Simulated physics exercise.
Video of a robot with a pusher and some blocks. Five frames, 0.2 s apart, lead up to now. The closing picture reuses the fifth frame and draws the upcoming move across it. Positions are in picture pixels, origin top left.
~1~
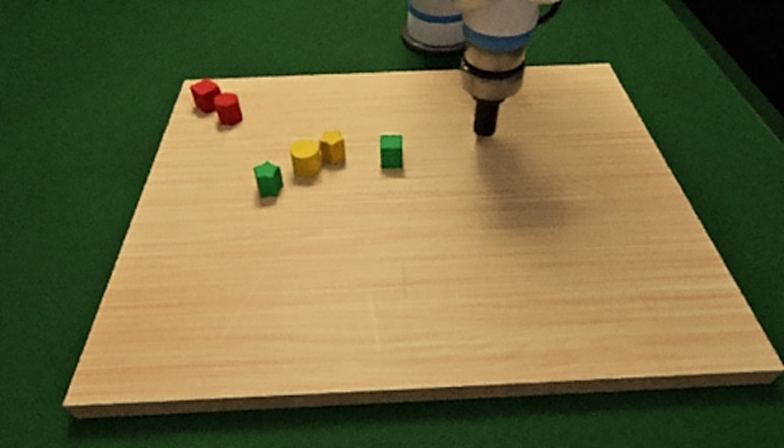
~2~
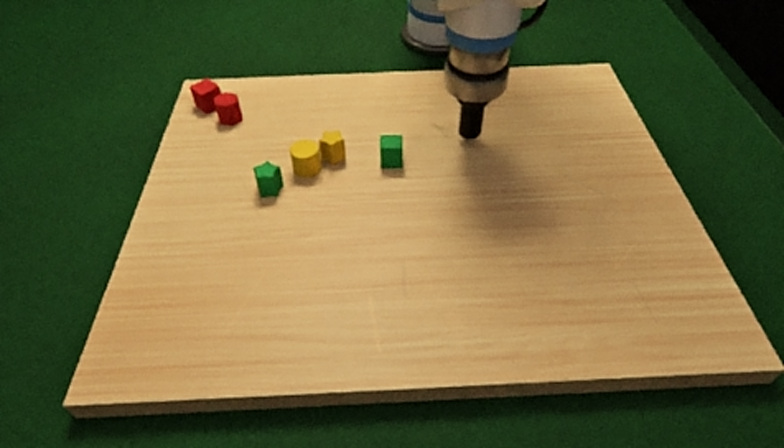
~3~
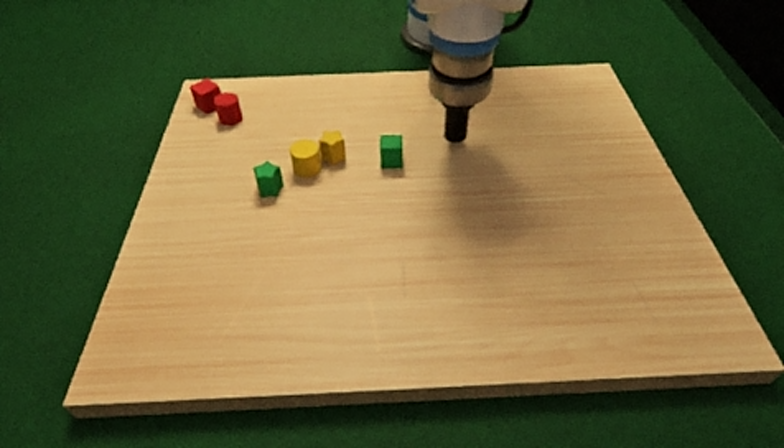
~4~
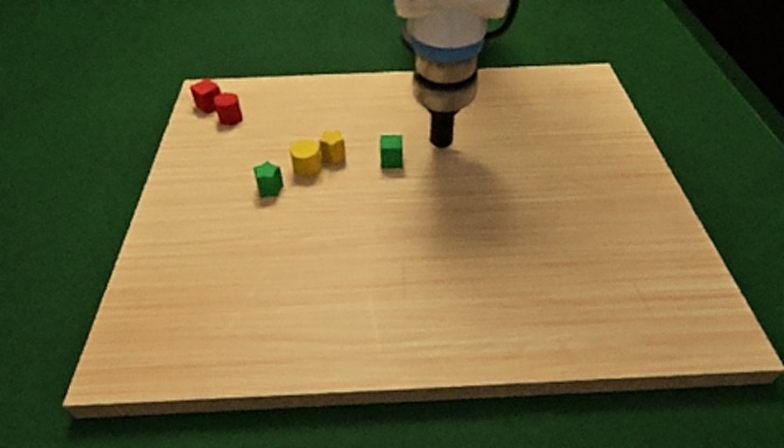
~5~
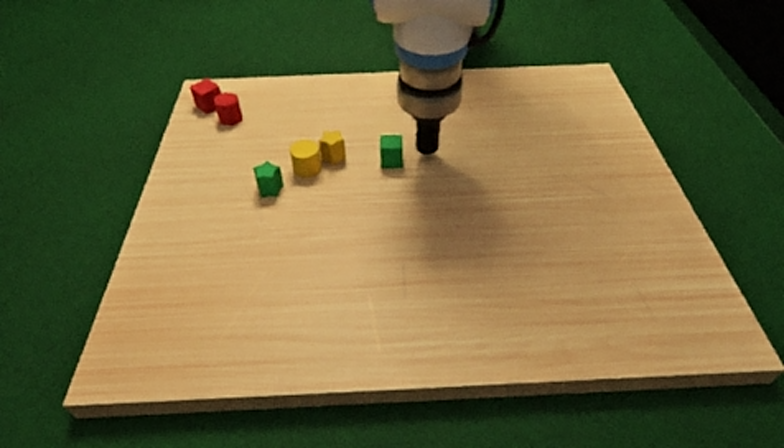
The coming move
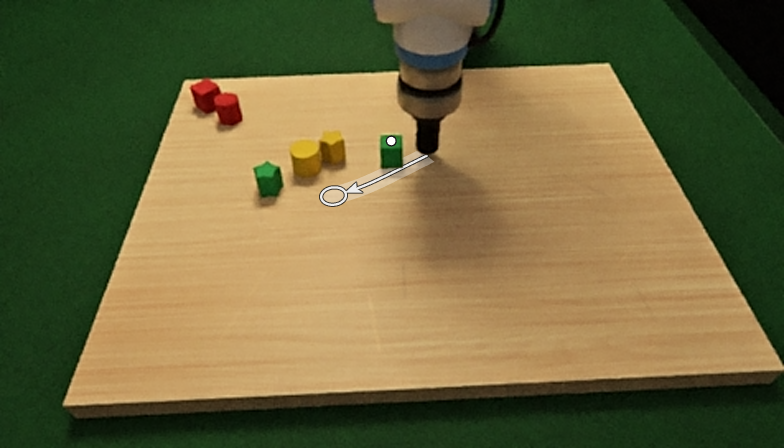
The video shows a robot arm with a dark pusher moving steadily left and slightly toward the viewer over a wooden board, nearing a green square block, while the red, yellow and green blocks all stay still.
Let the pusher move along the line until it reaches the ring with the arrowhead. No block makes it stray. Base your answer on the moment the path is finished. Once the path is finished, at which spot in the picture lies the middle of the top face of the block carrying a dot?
I'd say the block carrying a dot ends with its top centre at (373, 143).
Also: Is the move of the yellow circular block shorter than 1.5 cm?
I believe so.
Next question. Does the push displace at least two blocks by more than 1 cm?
Answer: No.
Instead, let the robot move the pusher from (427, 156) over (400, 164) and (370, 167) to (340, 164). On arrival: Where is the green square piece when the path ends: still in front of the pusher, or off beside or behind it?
It holds its place in front.
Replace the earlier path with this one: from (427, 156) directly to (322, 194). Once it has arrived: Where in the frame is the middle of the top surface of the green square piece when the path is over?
Located at (357, 143).
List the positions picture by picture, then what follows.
Lower end of the pusher (484, 130), tops of blocks, yellow circular block (304, 148), green square piece (391, 141), in the first picture.
Pusher (470, 132), blocks as before, in the second picture.
Pusher (455, 136), blocks as before, in the third picture.
Pusher (441, 141), blocks as before, in the fourth picture.
Pusher (427, 147), yellow circular block (304, 148), green square piece (391, 141), in the fifth picture.
The drawn path runs from (427, 156) over (384, 177) to (334, 196); the dot is on the green square piece.
On the path given first. One third of the way, pusher (398, 162); green square piece (377, 143), turned 40° clockwise.
Two thirds of the way, pusher (367, 176); green square piece (373, 143), turned 55° clockwise.
At the end, pusher (332, 188); yellow circular block not moved; green square piece (373, 143), turned 55° clockwise.
